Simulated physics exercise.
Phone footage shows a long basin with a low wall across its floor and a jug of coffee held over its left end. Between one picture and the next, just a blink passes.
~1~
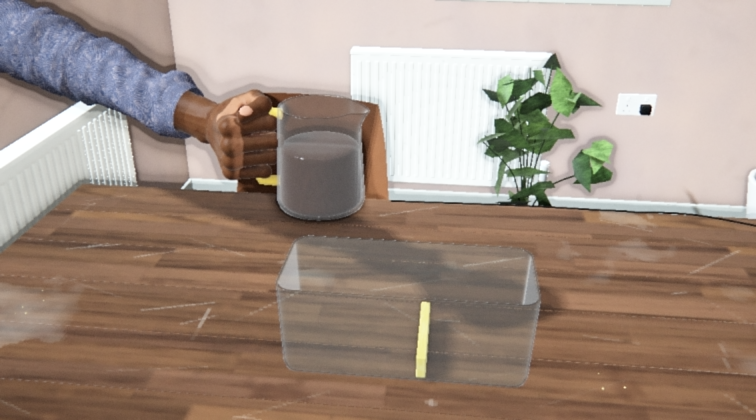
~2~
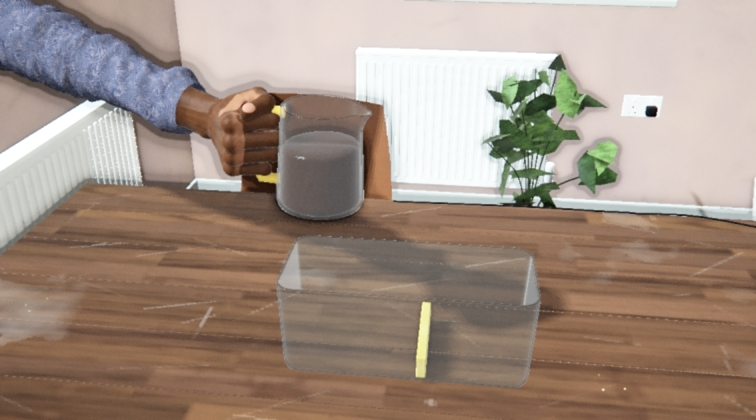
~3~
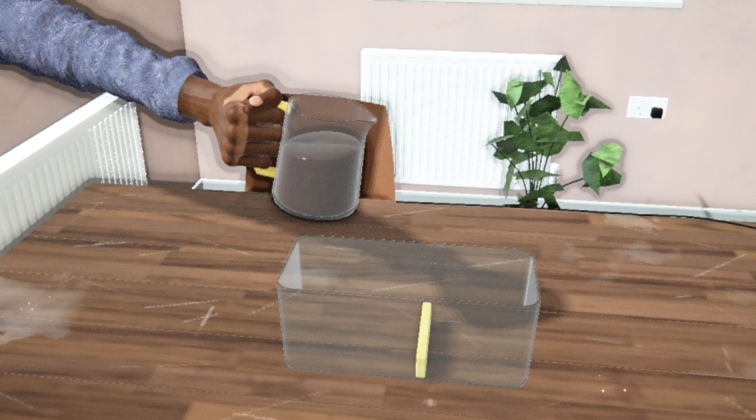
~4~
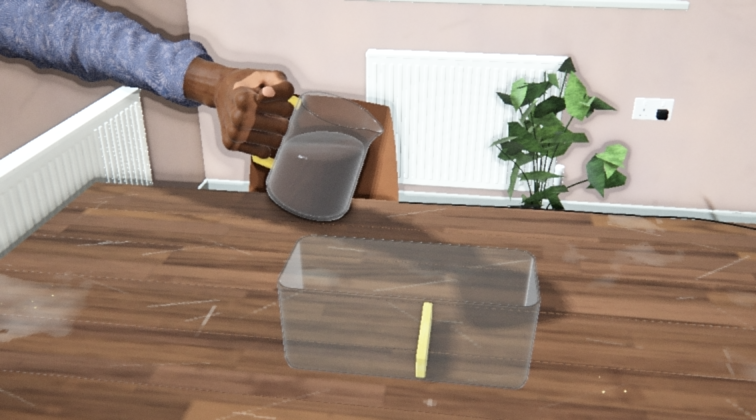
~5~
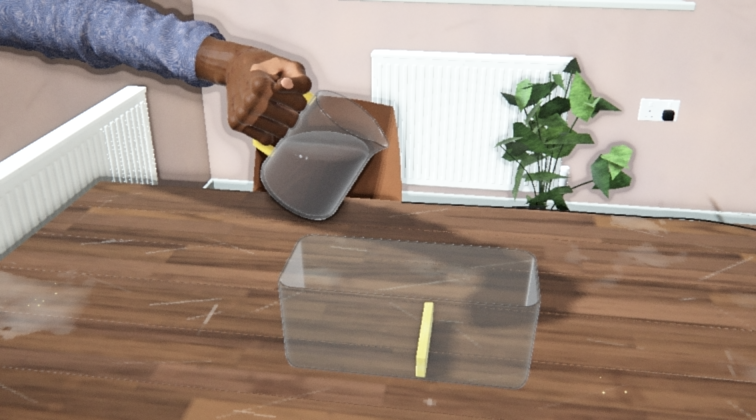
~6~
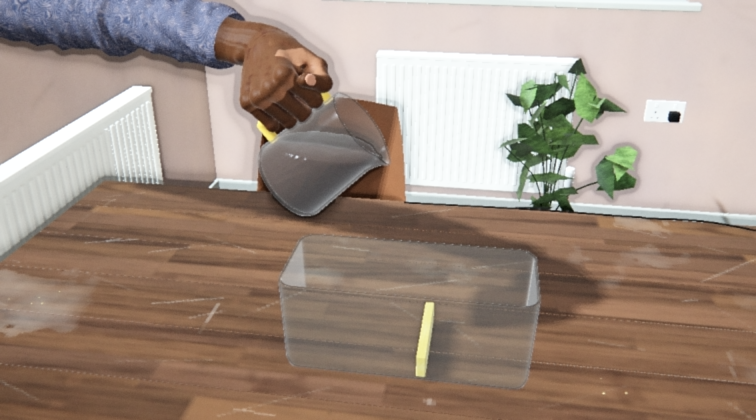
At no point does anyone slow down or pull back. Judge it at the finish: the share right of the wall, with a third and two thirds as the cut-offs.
At the finish, the right of the wall has a third to two thirds.
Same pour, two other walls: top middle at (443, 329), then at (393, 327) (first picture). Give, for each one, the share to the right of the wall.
In turn 10 and 90 in a hundred.
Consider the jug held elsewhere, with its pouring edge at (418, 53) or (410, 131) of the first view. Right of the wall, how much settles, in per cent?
About 65 % the first time, about 85 % the second.
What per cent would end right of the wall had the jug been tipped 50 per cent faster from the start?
I'd say close to 45 %.
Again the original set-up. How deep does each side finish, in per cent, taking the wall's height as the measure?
On the left it sits near 40, while on the right it sits near 60.
A moment on, the jug is tipped right over and 61 per cent is still to pour, 6 is left of the wall and 4 right of it.
Next, the jug is tipped right over and 16 per cent is still to pour, 23 is left of the wall and 47 right of it.
Then the jug is tipped right over and 2 per cent is still to pour, 40 is left of the wall and 54 right of it.
Later the jug is tipped right over and 0 per cent is still to pour, 44 is left of the wall and 55 right of it.
In the end 44 per cent lies left of the wall, 55 right of it and 1 outside.
